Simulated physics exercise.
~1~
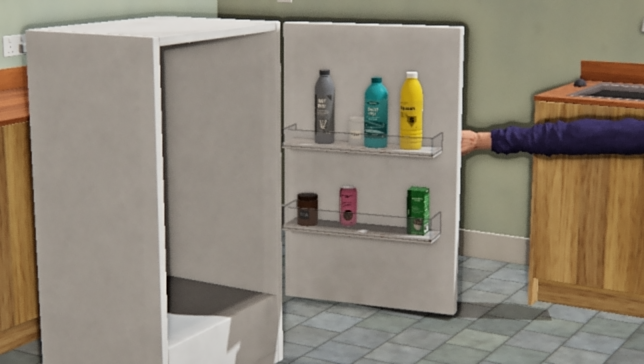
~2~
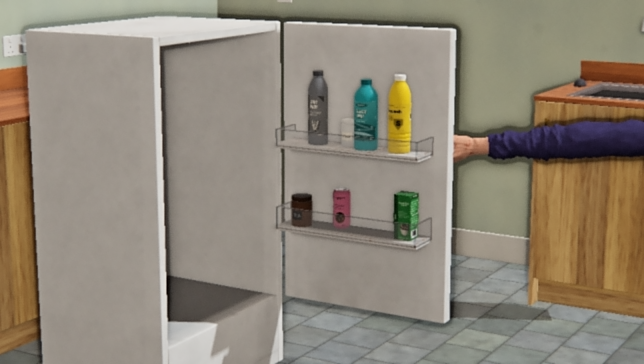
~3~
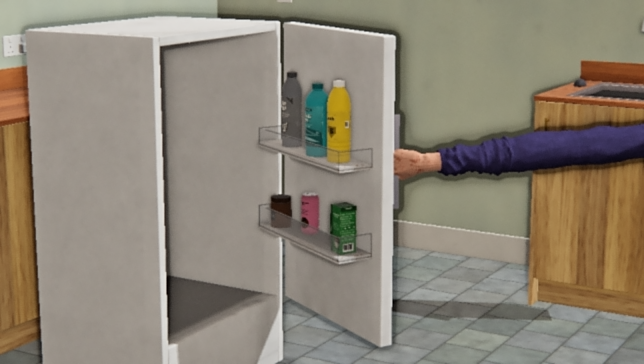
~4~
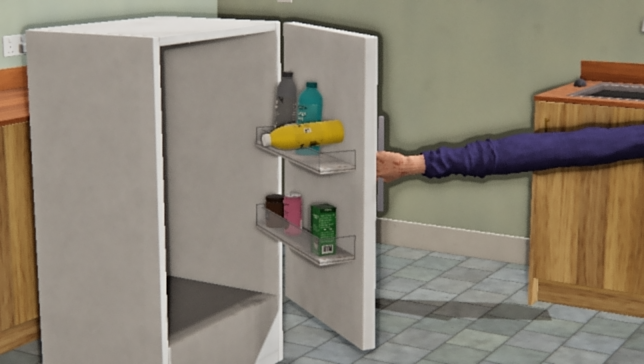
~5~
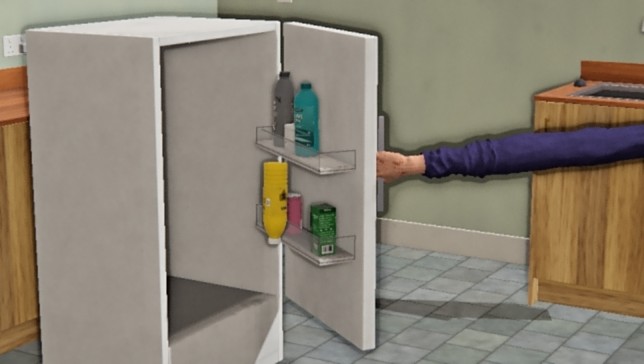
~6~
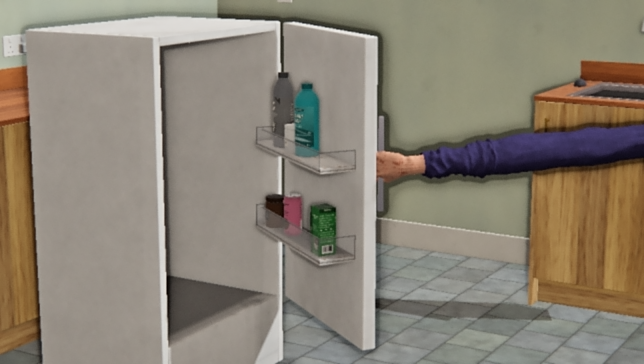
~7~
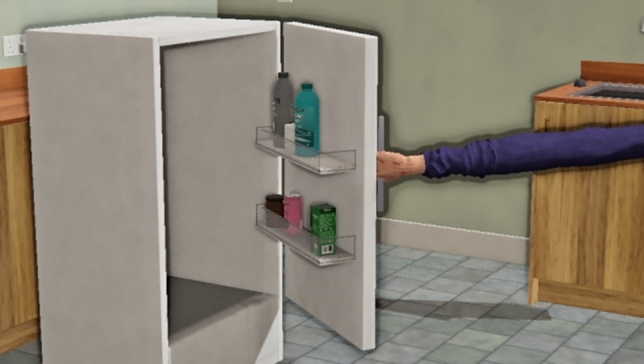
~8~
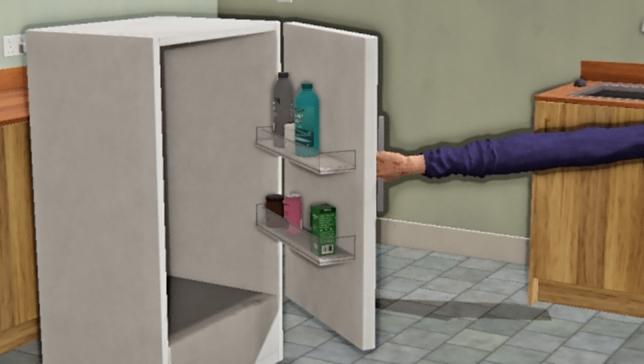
In this clip, a hand swings a cooler door holding bottles and smaller containers partway towards shut and stops; the yellow bottle tips over the upper rail, falls upside down past the lower rack and drops out of view, while the other containers stay on their racks.
